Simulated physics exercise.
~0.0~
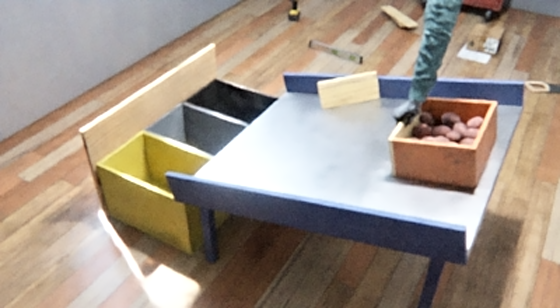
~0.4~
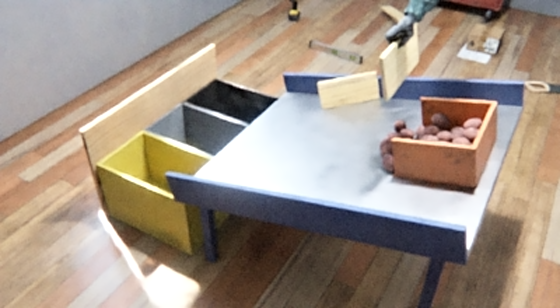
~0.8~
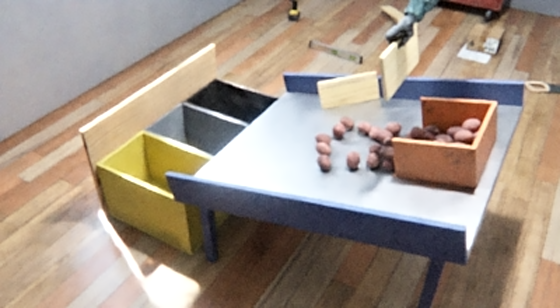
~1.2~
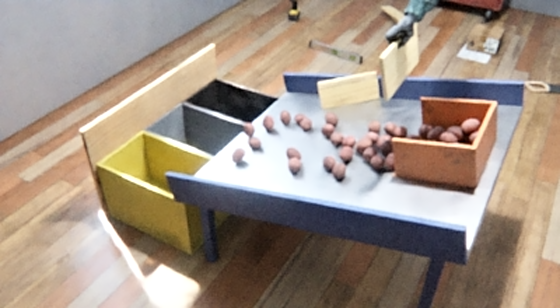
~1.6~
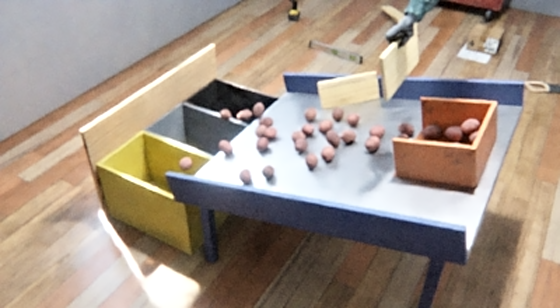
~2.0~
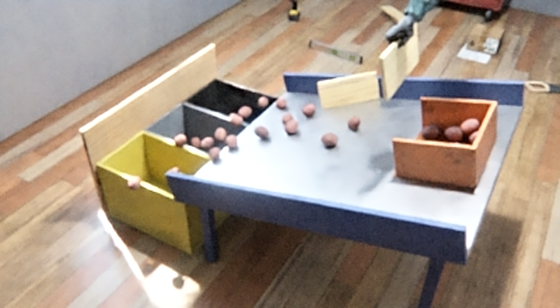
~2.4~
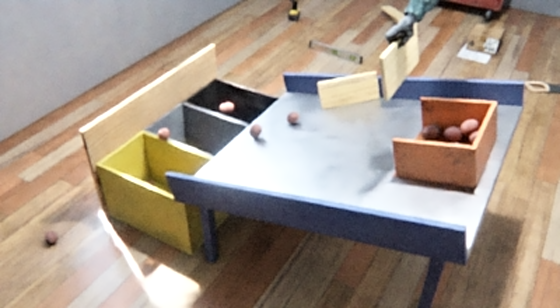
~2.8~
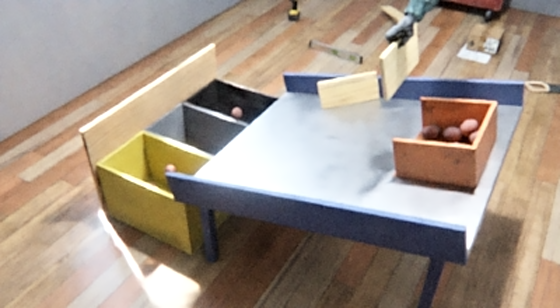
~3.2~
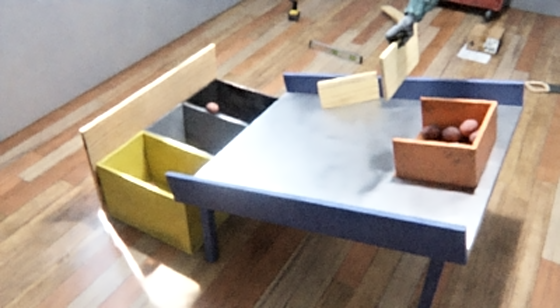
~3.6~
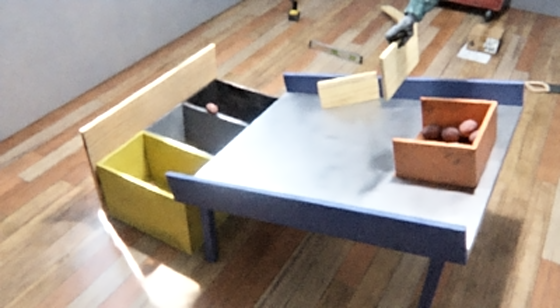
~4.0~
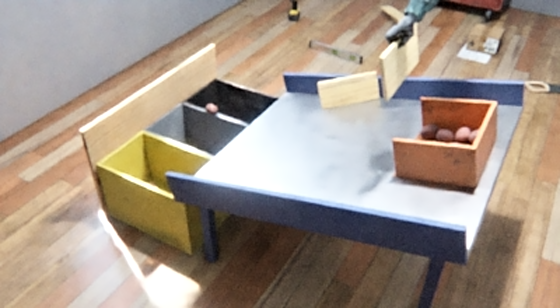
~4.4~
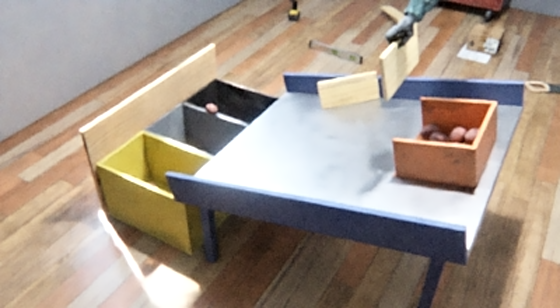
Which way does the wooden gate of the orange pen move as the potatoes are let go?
The gate moves up, lifted clear of the pen by the arm.
